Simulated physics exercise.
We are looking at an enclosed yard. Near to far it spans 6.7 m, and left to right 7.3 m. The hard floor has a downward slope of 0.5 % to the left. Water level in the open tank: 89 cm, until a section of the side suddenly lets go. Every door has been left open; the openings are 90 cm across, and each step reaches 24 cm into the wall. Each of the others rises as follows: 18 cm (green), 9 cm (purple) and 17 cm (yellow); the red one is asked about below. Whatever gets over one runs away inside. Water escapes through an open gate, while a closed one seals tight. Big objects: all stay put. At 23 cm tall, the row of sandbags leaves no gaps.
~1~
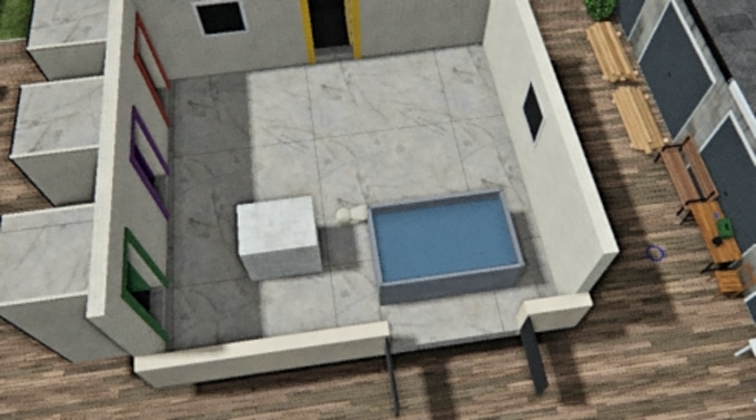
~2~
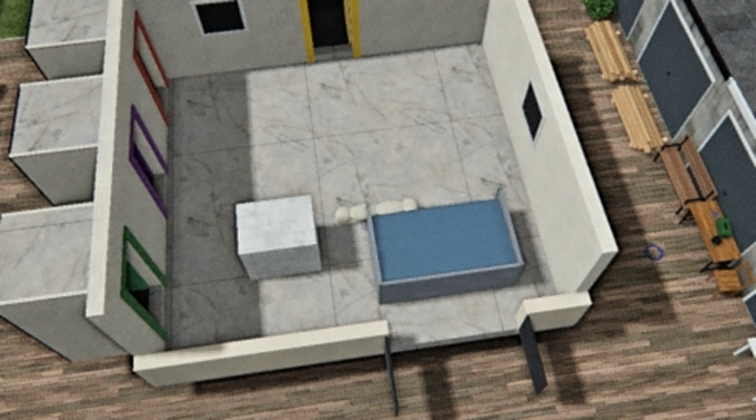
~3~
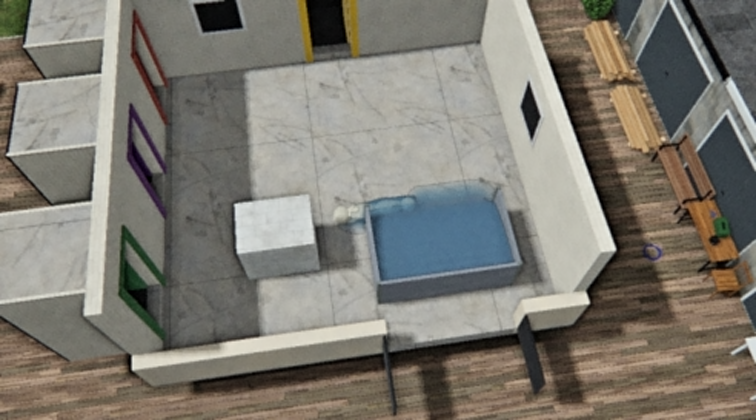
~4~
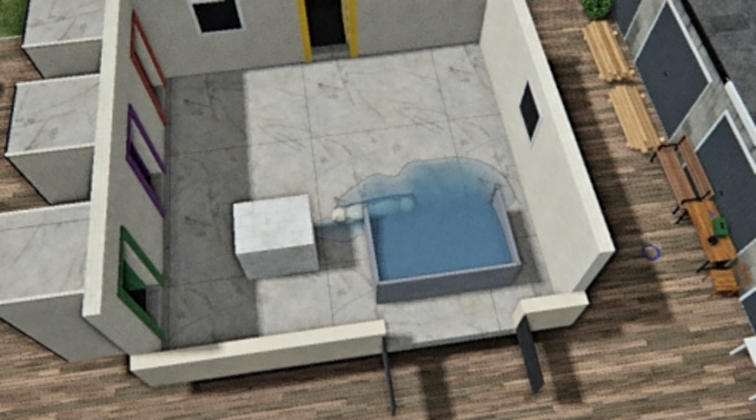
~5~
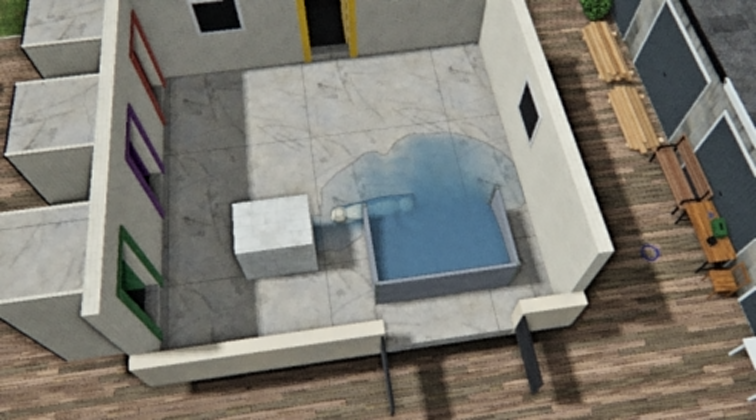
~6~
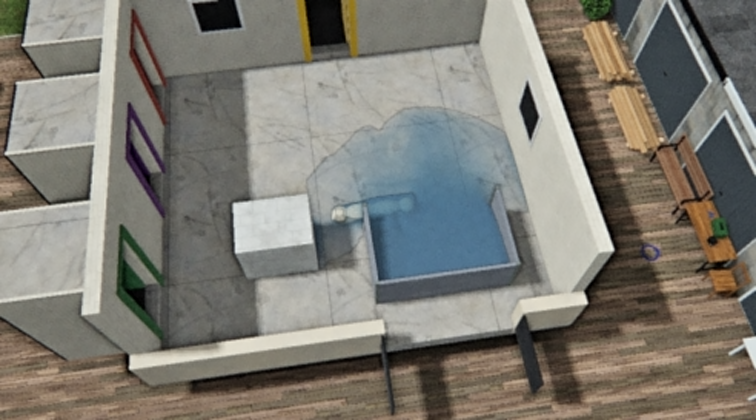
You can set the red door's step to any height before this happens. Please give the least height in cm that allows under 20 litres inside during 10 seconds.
It would have to be roughly 17 cm high.
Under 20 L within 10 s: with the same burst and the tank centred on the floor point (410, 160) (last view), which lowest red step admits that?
Close to 24 cm would do it.
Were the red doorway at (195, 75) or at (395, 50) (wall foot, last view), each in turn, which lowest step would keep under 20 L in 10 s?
In turn: Roughly 14.0 cm, roughly 30 cm.
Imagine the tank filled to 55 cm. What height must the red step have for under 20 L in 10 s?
You'd need a step of close to 9.5 cm.
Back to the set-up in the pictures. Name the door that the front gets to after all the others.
The answer is the green door.
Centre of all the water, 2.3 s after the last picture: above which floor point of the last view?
(403, 136).
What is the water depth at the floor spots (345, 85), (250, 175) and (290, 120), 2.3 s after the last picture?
Approx. 9 / 1 / 2 cm.
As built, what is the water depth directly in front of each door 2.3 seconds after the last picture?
In cm: Green 0, purple 0, red 0, yellow 19.
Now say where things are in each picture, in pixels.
The open tank at (443, 237) is whole and still, 89 cm deep; the red door at (154, 76) is dry, in the first picture.
The front is at a hidden place, 0.3 m from the gap on the far side; 0.6 m2 of floor is wet, 89 cm left at the back, in the second picture.
The front is at (414, 191), 0.7 m from the gap on the far side; 1.8 m2 of floor is wet, 80 cm left at the back, in the third picture.
The gap is on the far side, the front 1.4 m out at (413, 164); the back of the open tank holds 76 cm, in the fourth picture.
Water pours out on the far side and has run 2.1 m, to (407, 138); about 10 cm deep outside, 73 cm at the back, in the fifth picture.
The front is at (415, 110), 2.8 m from the gap on the far side; 9.4 m2 of floor is wet, 64 cm left at the back; the red door at (150, 73), 6.5 m from the gap, is still 4.1 m from the nearest water, in the sixth picture.
Then, 0.7 s after the last picture water covers 45 % of the floor, deepest (46 cm) near (382, 219); it has not reached the red door.
Then, 2.3 s after the last picture water covers 60 % of the floor, deepest (34 cm) near (470, 79); it has not reached the red door.
Then, 9.3 s after the last picture water covers 95 % of the floor, deepest (16 cm) near (366, 299); 12 cm at the red door, 93 litres in over its 12 cm step.
At the red door as built, the water peaked near 22 cm, 4.1 s after the last picture.
With a step of 14.5 cm, 51 litres would have come in within the 10 s; with 20 cm, 6 litres. So under 20 litres takes about 17 cm.
